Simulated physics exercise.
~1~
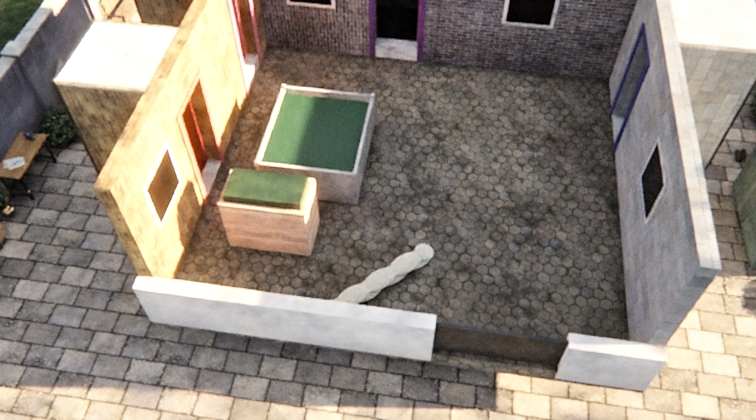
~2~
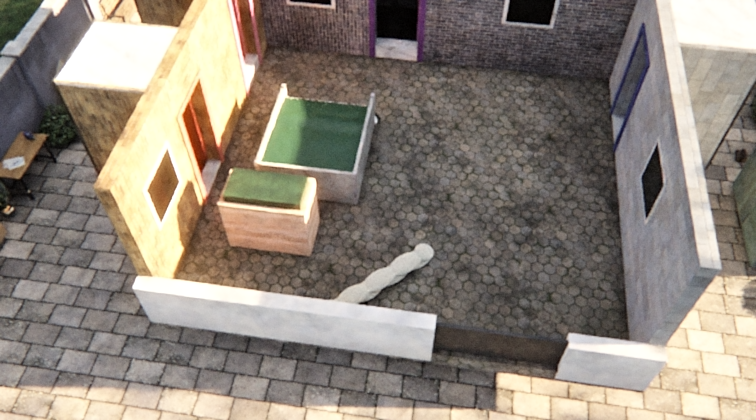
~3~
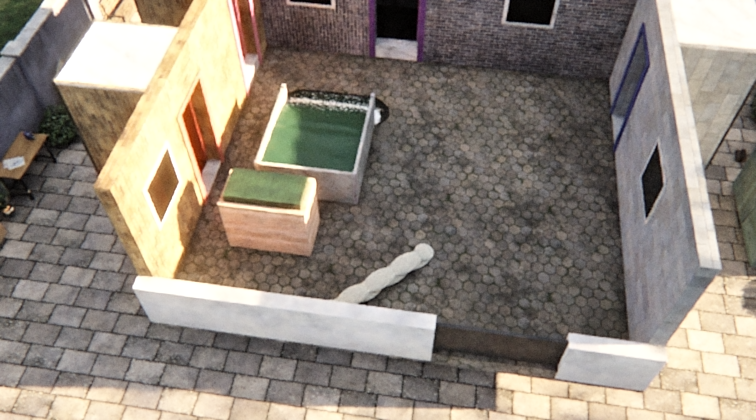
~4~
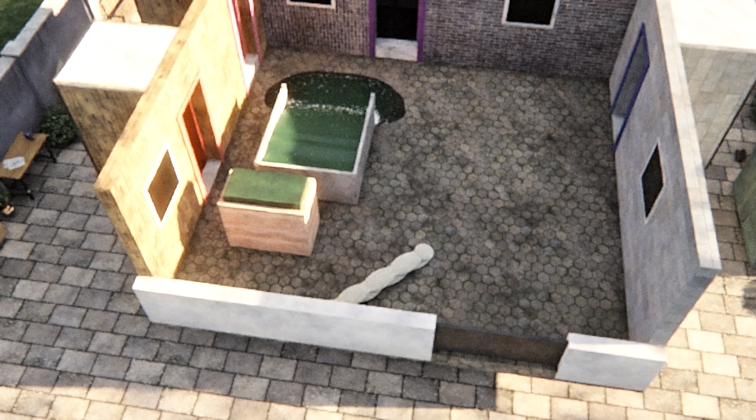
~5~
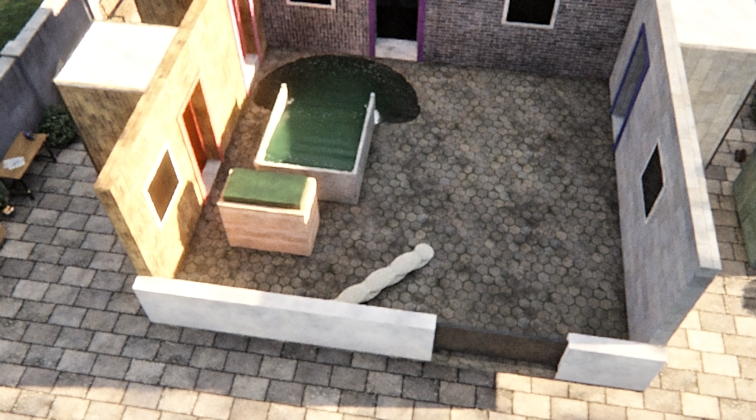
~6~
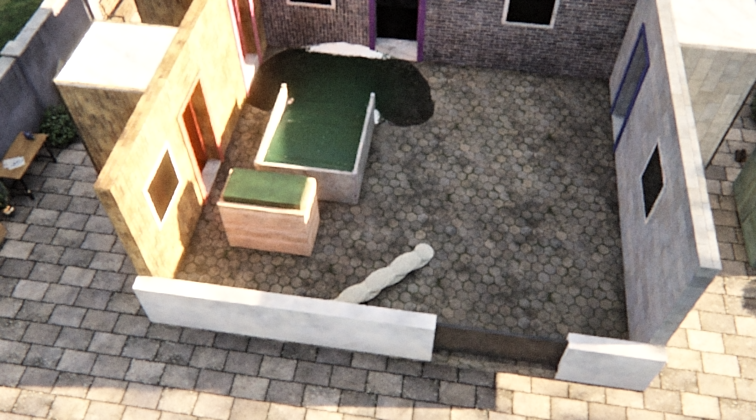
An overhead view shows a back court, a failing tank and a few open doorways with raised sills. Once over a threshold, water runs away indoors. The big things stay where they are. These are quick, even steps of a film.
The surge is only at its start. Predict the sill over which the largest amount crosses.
I would say the blue sill.
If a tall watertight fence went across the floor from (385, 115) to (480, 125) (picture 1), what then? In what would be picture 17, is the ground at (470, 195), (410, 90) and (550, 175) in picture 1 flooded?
Taking them as you listed them, they'd be spared by the flood, drenched and spared by the flood.
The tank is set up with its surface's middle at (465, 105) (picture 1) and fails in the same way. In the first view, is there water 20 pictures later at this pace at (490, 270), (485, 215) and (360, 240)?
Log, spots in order: Unwetted / unwetted / unwetted.
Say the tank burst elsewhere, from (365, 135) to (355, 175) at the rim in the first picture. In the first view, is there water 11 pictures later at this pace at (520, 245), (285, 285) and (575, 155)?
In the order given: Waterlogged, bare, waterlogged.
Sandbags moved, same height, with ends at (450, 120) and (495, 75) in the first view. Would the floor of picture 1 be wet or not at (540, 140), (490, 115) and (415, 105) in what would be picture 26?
Point by point: Waterlogged, waterlogged, waterlogged.
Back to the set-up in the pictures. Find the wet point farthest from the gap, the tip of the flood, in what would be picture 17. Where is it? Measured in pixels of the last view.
Point: (570, 81) in the last picture's pixels.
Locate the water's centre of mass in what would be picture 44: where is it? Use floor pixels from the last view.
Point: (399, 157).
A moment on, water covers 15 % of the floor; red door not reached, purple door wet at the sill, nothing in, pink door wet at the sill, nothing in, blue door not reached.
Next, water covers 20 % of the floor; red door not reached, purple door a trickle in, pink door wet at the sill, nothing in, blue door not reached.
Then, water covers 45 % of the floor; red door wet at the sill, nothing in, purple door a trickle in, pink door wet at the sill, nothing in, blue door some in.
Later, water covers 75 % of the floor; red door wet at the sill, nothing in, purple door a trickle in, pink door wet at the sill, nothing in, blue door a lot in.
In the end, water covers 95 % of the floor; red door wet at the sill, nothing in, purple door a trickle in, pink door wet at the sill, nothing in, blue door a lot in; the blue door has let in the most.
